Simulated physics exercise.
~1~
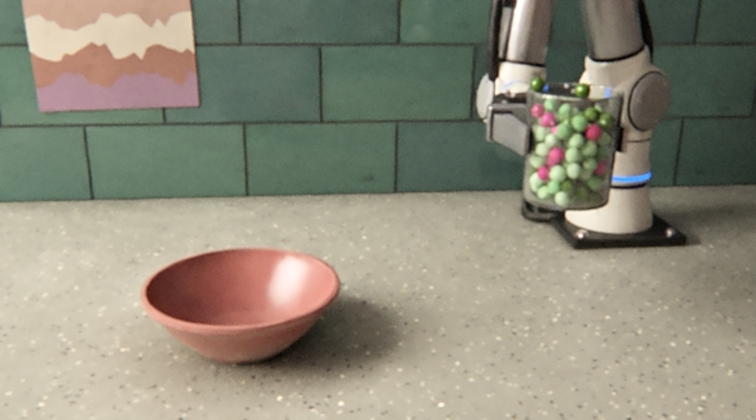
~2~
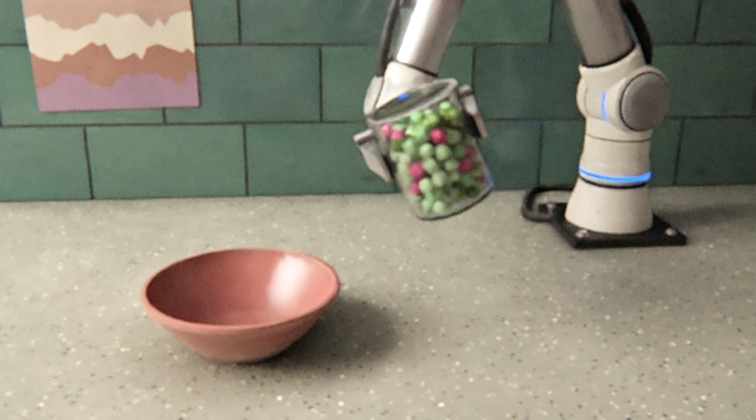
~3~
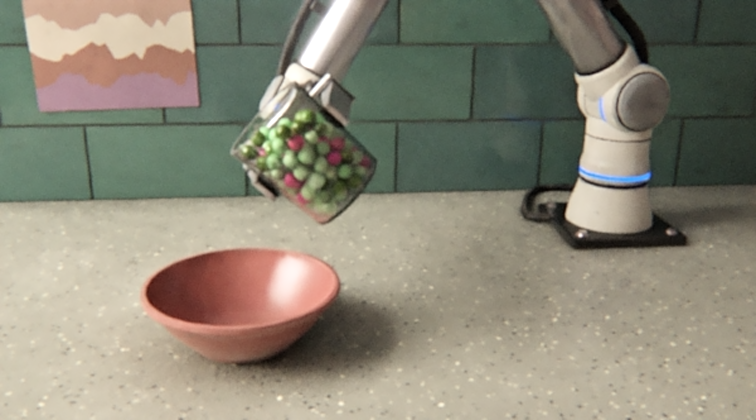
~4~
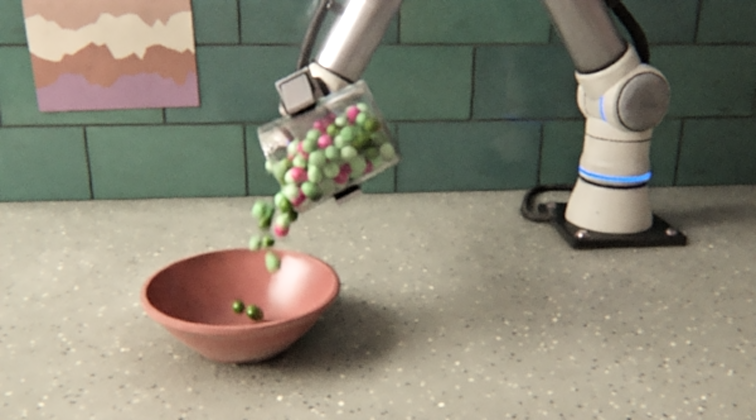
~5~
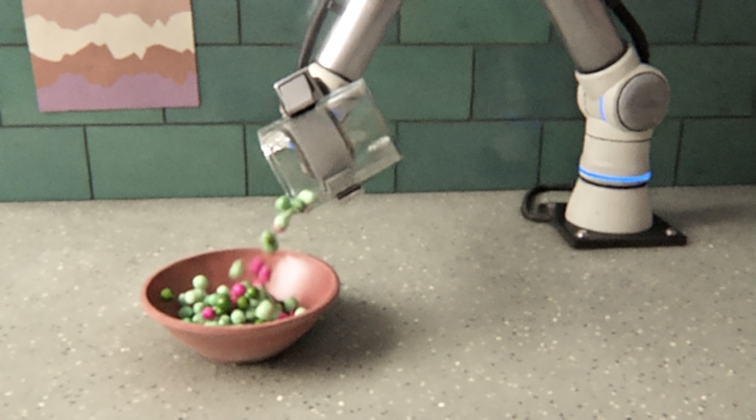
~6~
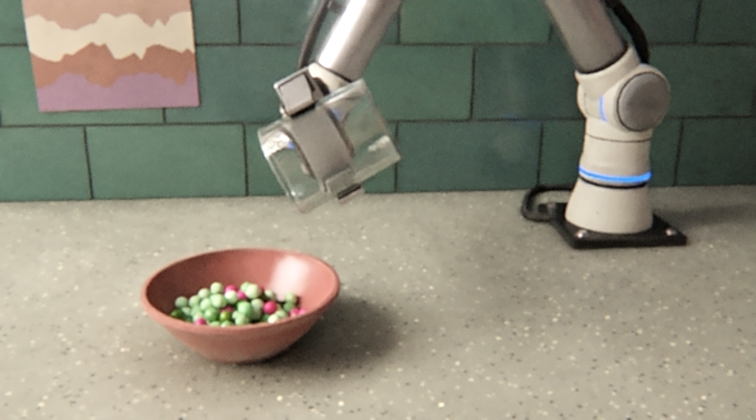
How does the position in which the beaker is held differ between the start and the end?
At the start the robot arm holds the beaker upright, and at the end it holds the beaker on its side.
